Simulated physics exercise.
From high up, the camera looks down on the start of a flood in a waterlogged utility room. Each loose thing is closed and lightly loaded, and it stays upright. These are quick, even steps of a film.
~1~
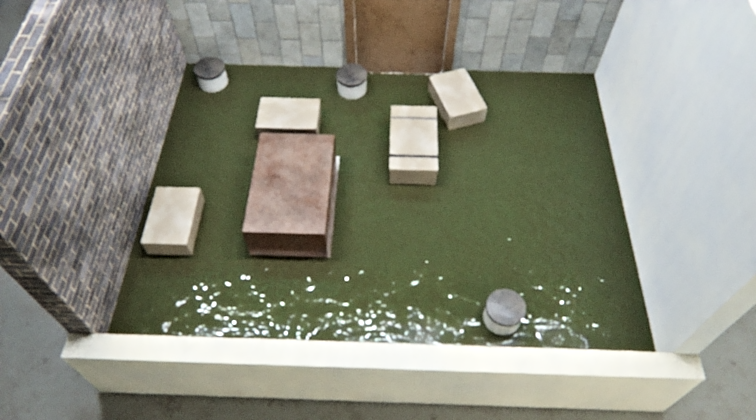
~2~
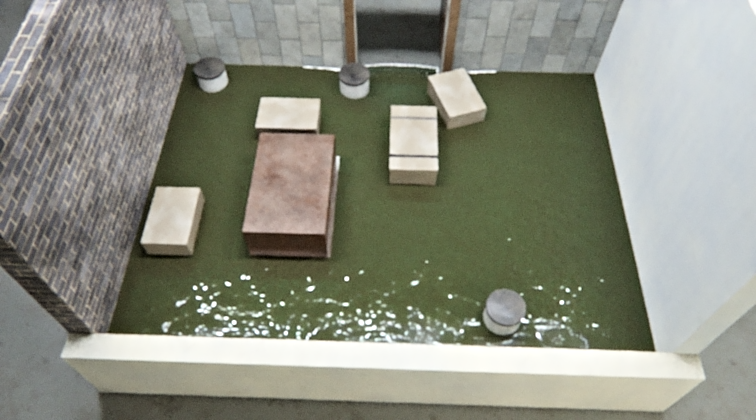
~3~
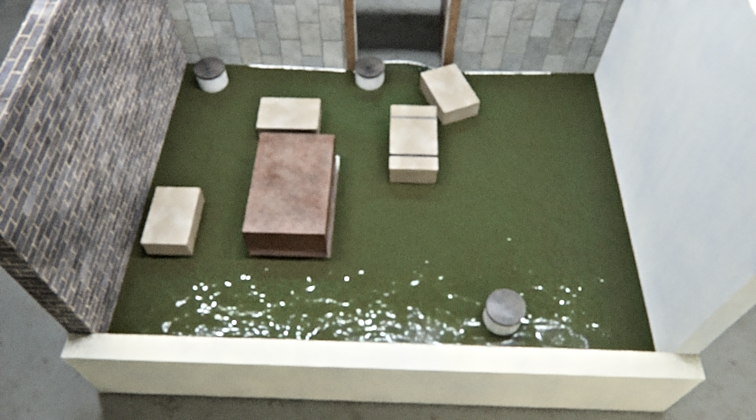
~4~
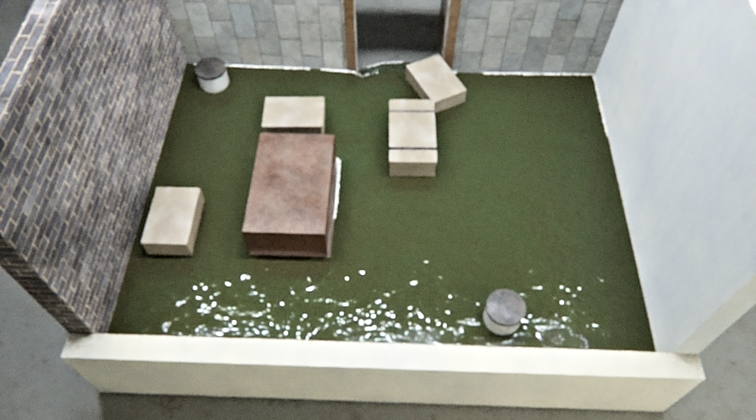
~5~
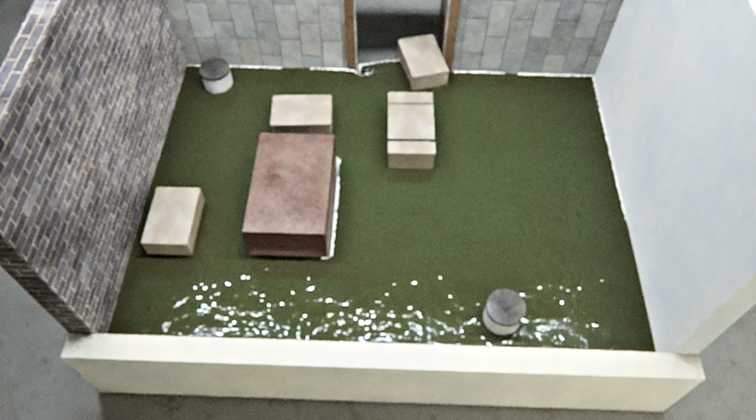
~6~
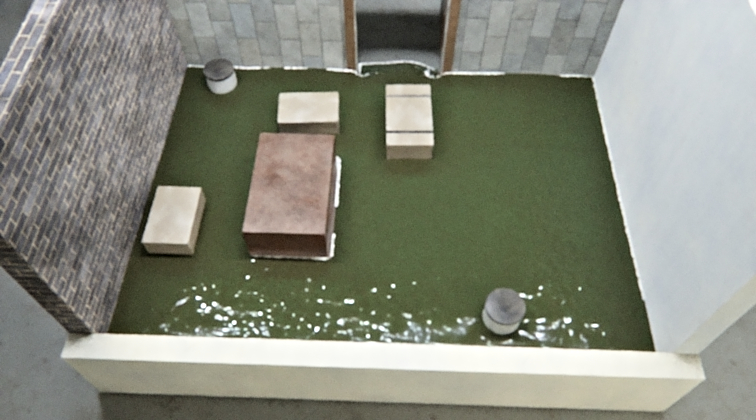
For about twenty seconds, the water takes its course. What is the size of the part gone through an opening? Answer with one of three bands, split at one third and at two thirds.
Two thirds or more.
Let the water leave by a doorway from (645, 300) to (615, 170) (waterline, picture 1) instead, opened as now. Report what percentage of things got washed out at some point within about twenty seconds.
About 40 %.
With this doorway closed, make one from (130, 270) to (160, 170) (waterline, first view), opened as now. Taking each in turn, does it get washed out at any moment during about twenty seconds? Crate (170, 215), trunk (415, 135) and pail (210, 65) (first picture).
Following that order: Escaped; remains behind; escaped.
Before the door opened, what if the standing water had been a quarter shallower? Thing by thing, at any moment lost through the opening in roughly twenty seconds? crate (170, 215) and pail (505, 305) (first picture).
As listed: Left behind, still in.
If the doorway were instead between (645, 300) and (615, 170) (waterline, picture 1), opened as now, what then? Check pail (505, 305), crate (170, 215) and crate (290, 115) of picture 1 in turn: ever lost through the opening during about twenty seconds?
In the order given: Flushed out, retained, retained.
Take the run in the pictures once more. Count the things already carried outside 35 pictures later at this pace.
The count is 5.
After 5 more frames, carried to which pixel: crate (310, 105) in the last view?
It should end up around (338, 93).
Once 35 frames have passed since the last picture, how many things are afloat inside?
I count 2.
A moment on, 3 of 7 are out; 4 afloat.
Next, 4 of 7 are out; 3 afloat.
Later, 5 of 7 are out; 2 afloat.
In the end, 5 of 7 are out; 1 afloat.
